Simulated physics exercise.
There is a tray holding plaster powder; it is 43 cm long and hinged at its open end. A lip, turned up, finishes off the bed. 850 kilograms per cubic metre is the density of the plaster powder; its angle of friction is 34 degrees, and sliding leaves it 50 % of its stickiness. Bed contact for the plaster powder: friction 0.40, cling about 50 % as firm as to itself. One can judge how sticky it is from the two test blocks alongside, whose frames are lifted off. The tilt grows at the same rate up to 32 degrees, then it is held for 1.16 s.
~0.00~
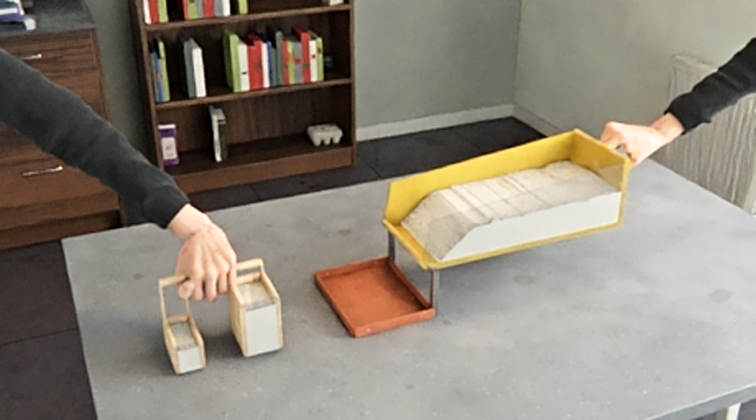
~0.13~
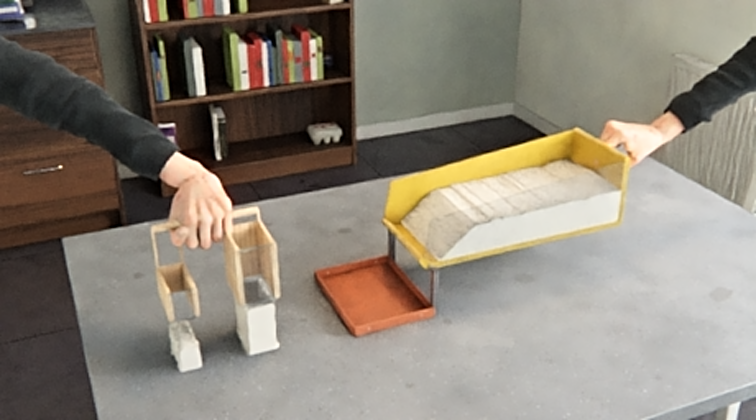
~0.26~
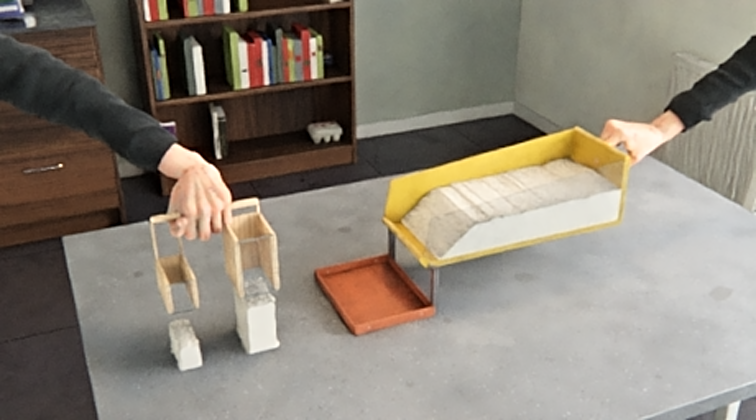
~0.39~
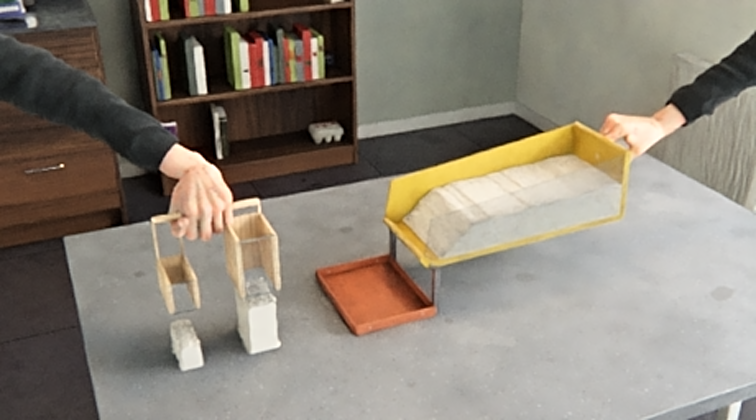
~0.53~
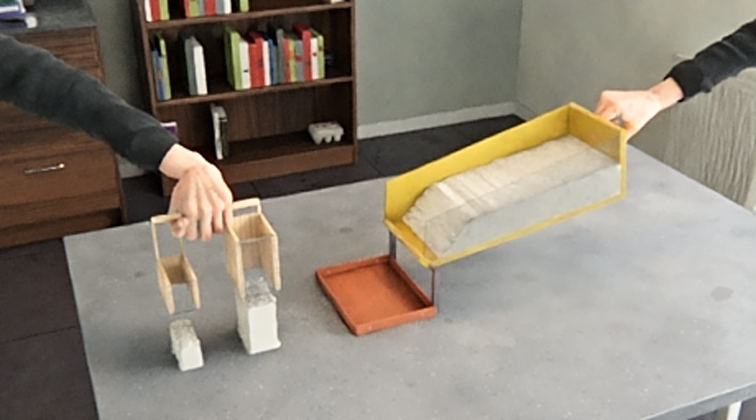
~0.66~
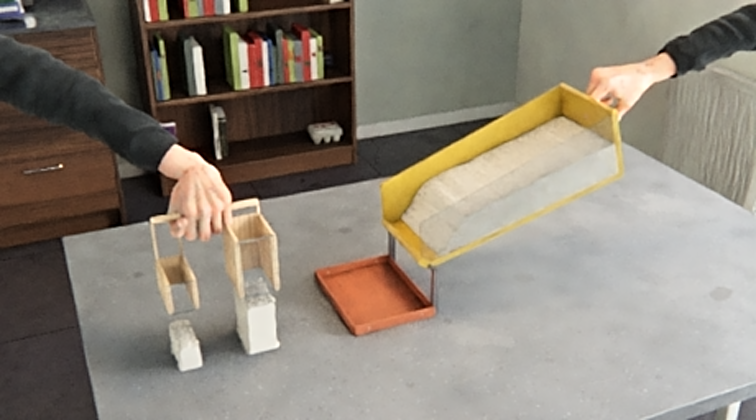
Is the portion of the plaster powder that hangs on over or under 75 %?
I'd put it upwards of 75 %.
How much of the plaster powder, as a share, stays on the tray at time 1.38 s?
Roughly 100 per cent.
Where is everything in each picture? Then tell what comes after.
The first frame shows top of the high end at (625, 162), tilt 0 degrees; front end of the plaster powder at (443, 260); test blocks 4.6 cm, 9.8 cm high (left to right).
The second frame shows top of the high end at (625, 160), tilt 0 degrees; front end of the plaster powder at (443, 258); test blocks 4.6 cm, 9.7 cm high (left to right).
The third frame shows top of the high end at (625, 159), tilt 0 degrees; front end of the plaster powder at (443, 257); test blocks 4.6 cm, 9.7 cm high (left to right).
The fourth frame shows top of the high end at (626, 154), tilt 2 degrees; front end of the plaster powder at (444, 257); test blocks 4.6 cm, 9.7 cm high (left to right).
The fifth frame shows top of the high end at (621, 134), tilt 8 degrees; front end of the plaster powder at (443, 255); test blocks 4.6 cm, 9.7 cm high (left to right).
The sixth frame shows top of the high end at (612, 114), tilt 15 degrees; front end of the plaster powder at (442, 253); test blocks 4.6 cm, 9.7 cm high (left to right).
By 0.87 s, the tilt is 25 degrees and 100 % is on the bed.
By 1.13 s, the tilt is 32 degrees and 100 % is on the bed.
By 1.38 s, the tilt is 32 degrees and 100 % is on the bed.
By 1.64 s, the tilt is 32 degrees and 98 % is on the bed.
By 2.22 s, at the end, the tilt is 32 degrees and 92 % is on the bed.
